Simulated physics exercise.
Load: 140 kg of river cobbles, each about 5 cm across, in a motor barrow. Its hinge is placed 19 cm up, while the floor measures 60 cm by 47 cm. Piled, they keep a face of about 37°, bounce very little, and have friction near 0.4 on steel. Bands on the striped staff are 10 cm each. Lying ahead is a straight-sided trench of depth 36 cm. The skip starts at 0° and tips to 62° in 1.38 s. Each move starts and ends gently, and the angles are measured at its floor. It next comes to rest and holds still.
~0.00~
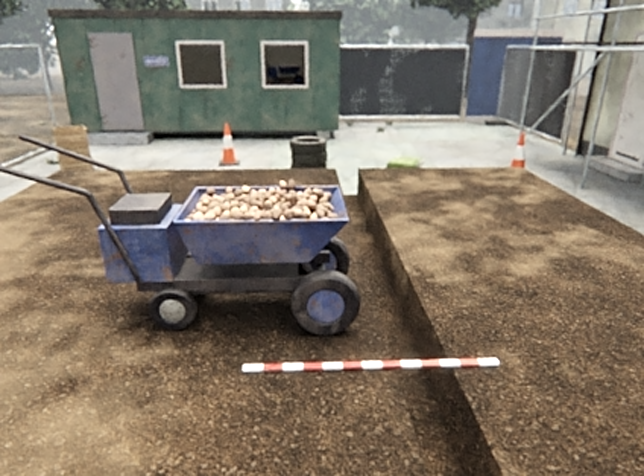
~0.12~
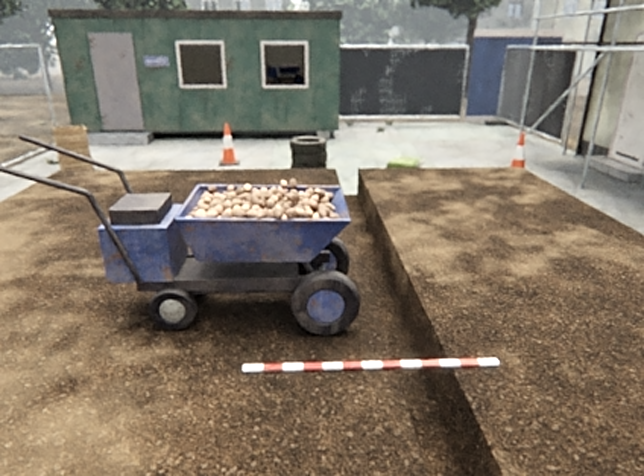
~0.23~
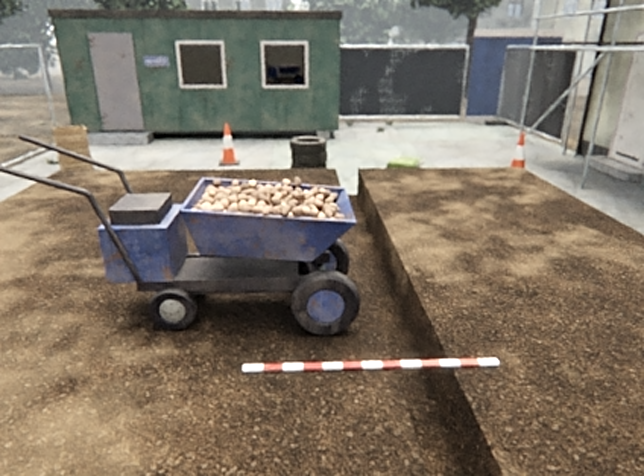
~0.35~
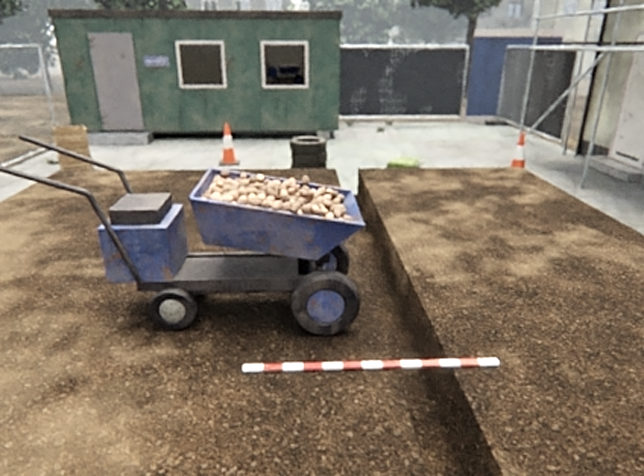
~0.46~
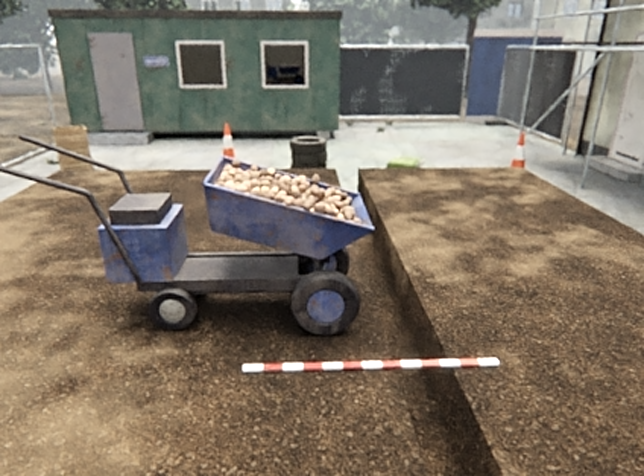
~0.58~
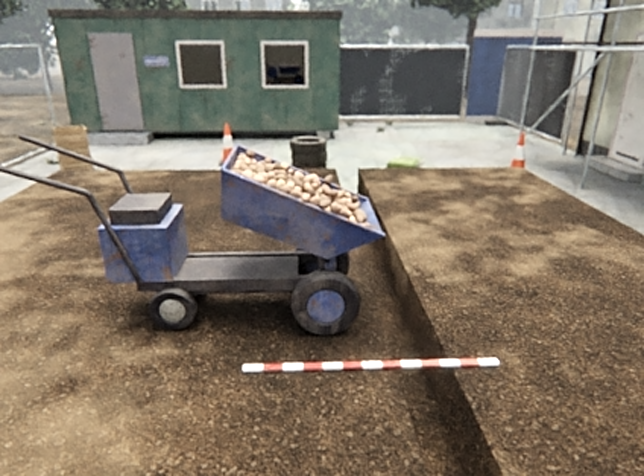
The video shows a blue motor barrow loaded with pale, rounded stones beside a straight edge in brown ground, near a red-and-white staff. Its skip gradually tilts toward the right, its left end rising, while the wheeled base stays still.
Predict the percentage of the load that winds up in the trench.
My prediction is about 39 per cent.
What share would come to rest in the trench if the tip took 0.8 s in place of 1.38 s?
In that case some 30 per cent.
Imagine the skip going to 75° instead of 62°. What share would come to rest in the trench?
In that case around 30 percent.
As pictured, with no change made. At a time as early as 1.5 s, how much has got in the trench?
By that moment, roughly 10 per cent of the load.
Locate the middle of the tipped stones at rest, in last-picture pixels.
In the last view, about (440, 304).
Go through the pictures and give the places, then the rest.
In the first frame, the skip is at 0°, its lip at (348, 221); the top of the load is at (280, 193).
The second frame shows lip at (350, 221), floor tilted 1°, highest stones at (269, 190); the stones move at 0.2 m/s on average.
The third frame shows lip at (356, 222), floor tilted 5°, highest stones at (254, 186); the stones move at 0.4 m/s on average.
In the fourth frame, the skip is at 10°, its lip at (364, 225); the top of the load is at (239, 183); the stones move at 0.5 m/s on average.
The fifth frame shows lip at (374, 230), floor tilted 16°, highest stones at (235, 172); the stones move at 0.6 m/s on average.
The sixth frame shows lip at (384, 236), floor tilted 24°, highest stones at (243, 162); the stones move at 0.6 m/s on average.
After 1.0 s the floor is at 52°; 99 % in the skip, 1 % in the trench; the foremost stones are at (408, 244).
After 1.5 s the floor is at 62°; 66 % in the skip, 9 % in the trench, 26 % past the trench; the foremost stones are at (482, 312).
After 1.8 s the floor is at 62°; 37 % in the skip, 12 % in the trench, 51 % past the trench; the foremost stones are at (541, 298).
After 3.8 s the floor is at 62°; 9 % in the skip, 39 % in the trench, 52 % past the trench; the foremost stones are at (602, 300).
